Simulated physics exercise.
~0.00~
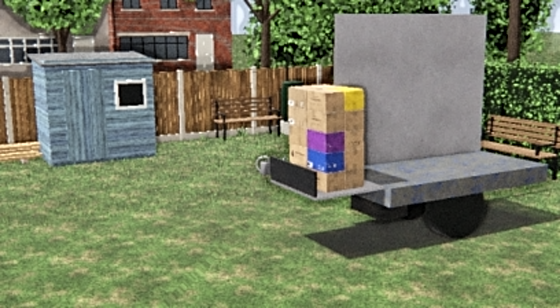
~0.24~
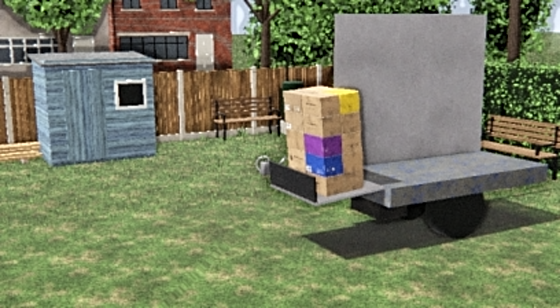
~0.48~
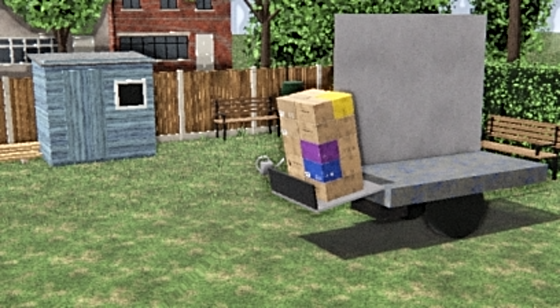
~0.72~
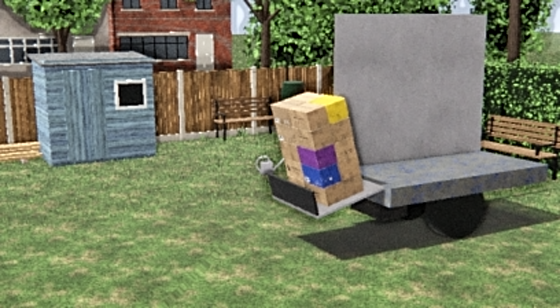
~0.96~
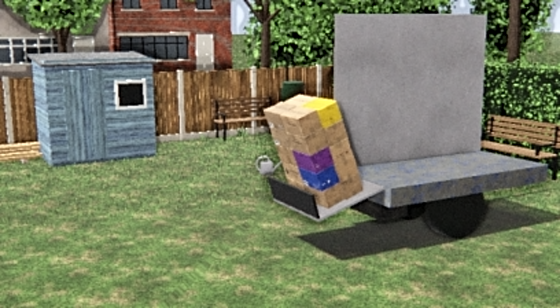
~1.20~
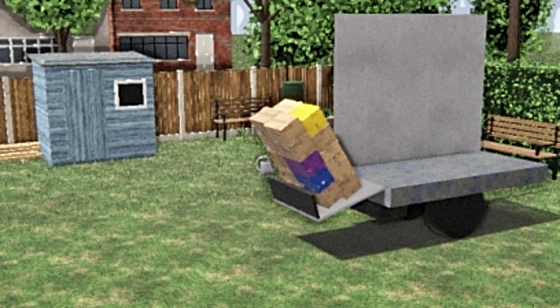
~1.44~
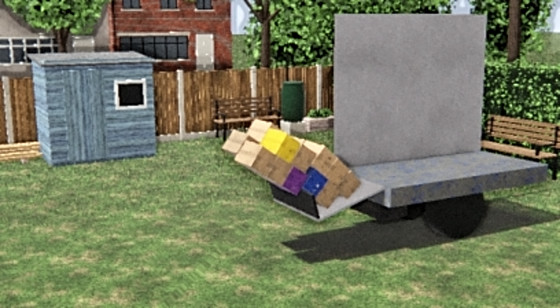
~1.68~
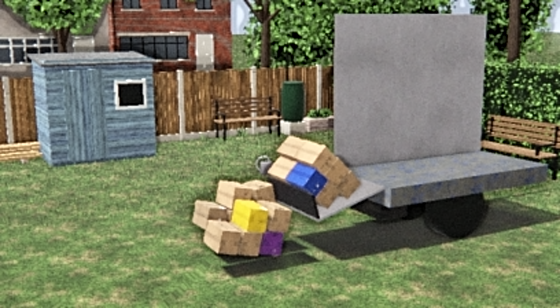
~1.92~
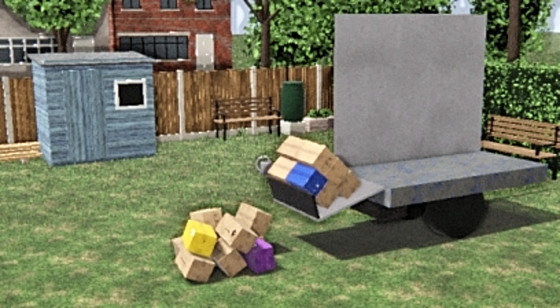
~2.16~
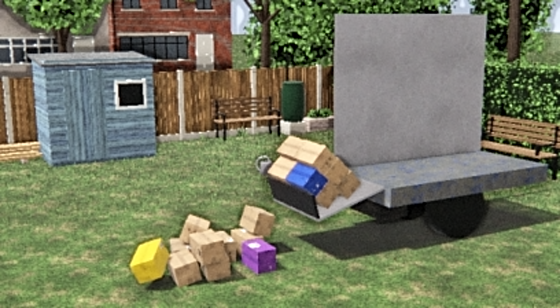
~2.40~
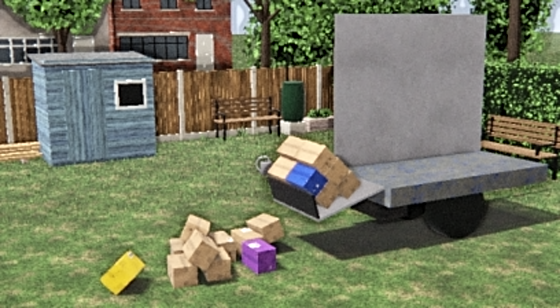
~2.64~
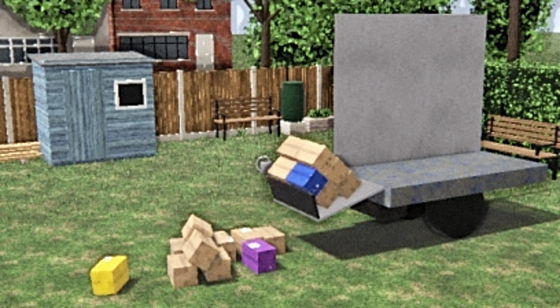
The video shows a stack of taped cartons on a lorry's tail lift that tilts down to the left until the stack leans and topples. The upper cartons, including the yellow and purple ones, tumble onto the grass, while the blue carton and others stay tilted aboard.
